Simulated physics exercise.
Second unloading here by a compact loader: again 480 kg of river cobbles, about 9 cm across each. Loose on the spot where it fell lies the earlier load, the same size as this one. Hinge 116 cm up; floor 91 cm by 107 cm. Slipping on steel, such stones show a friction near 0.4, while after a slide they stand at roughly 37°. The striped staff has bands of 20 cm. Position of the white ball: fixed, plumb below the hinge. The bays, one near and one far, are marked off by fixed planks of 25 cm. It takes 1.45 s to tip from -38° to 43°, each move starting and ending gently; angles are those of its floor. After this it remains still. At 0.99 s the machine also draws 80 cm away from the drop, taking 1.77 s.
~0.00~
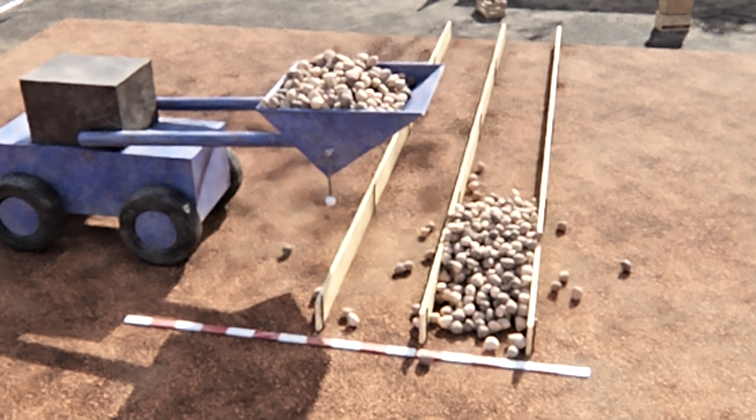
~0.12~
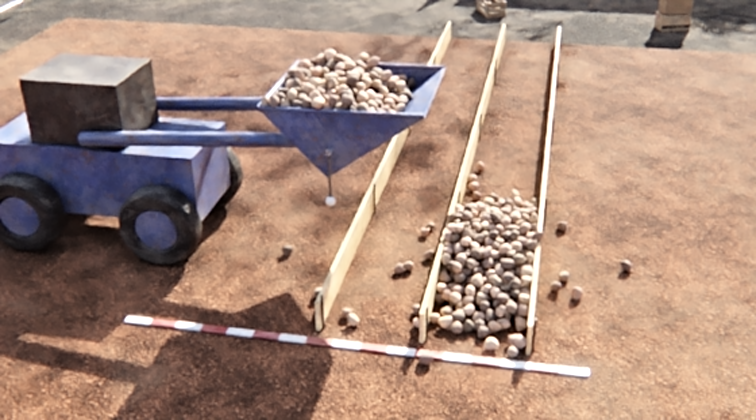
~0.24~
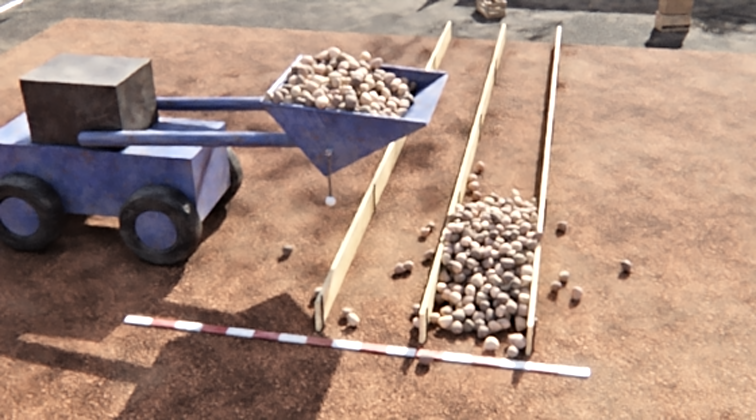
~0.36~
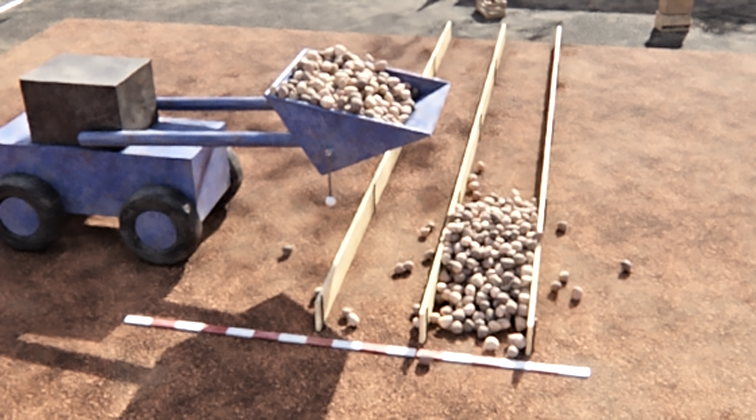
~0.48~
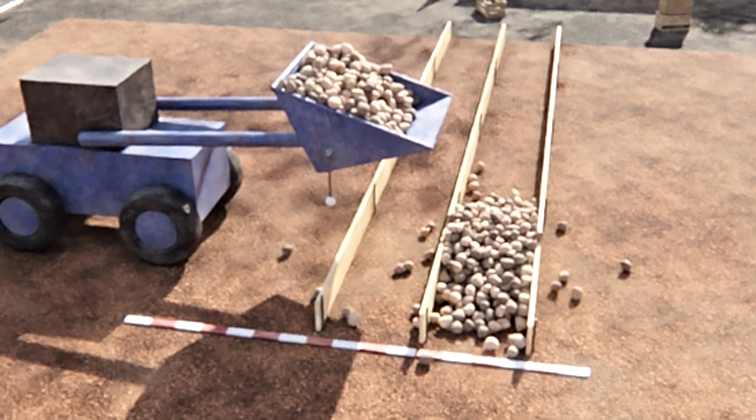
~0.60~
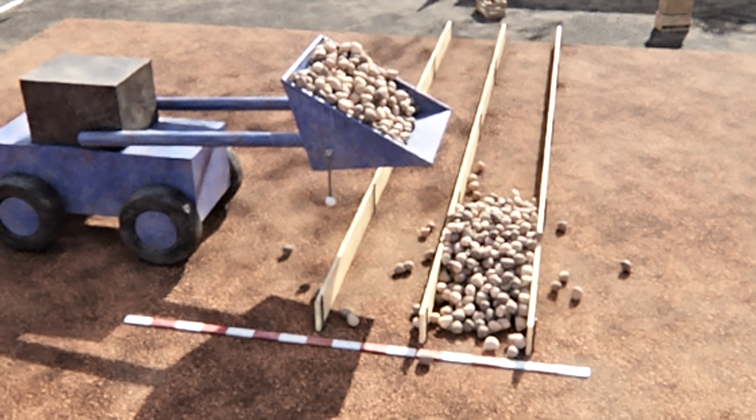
A patch of reddish-brown ground with grey pavement along its top edge is seen from above at an angle, in sunlight. A blue loader with black tyres and a dark box stands at left, its bucket heaped with pale stones, beside three long boards, more stones between the right two, and a red-and-white staff in front. The bucket steadily rotates, its right lip lowering and its back rising as the stones shift slightly, while the camera stays still.
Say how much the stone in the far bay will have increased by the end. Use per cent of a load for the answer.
It will have increased by about 11 per cent of a load.
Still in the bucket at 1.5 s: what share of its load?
I'd say about 20 per cent.
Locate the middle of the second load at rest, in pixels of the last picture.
Centre at roughly (413, 240).
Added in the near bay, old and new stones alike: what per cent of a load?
That comes to about 90 % of a load.
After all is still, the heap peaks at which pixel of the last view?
In the last view, close to (451, 219).
After 1.1 s the floor is at 31°; in per cent of one load, 96 in the bucket, 6 in the near bay, 97 in the far bay, 1 past the last board; the foremost stones are at (561, 257).
After 1.5 s the floor is at 43°; in per cent of one load, 22 in the bucket, 72 in the near bay, 106 in the far bay, 1 past the last board; the foremost stones are at (561, 255).
After 3.2 s the floor is at 43°; in per cent of one load, 0 in the bucket, 91 in the near bay, 108 in the far bay, 1 past the last board; the foremost stones are at (561, 255).
After 5.9 s the floor is at 43°; in per cent of one load, 0 in the bucket, 91 in the near bay, 108 in the far bay, 1 past the last board; the foremost stones are at (561, 255). Net gain in the far bay, 11.
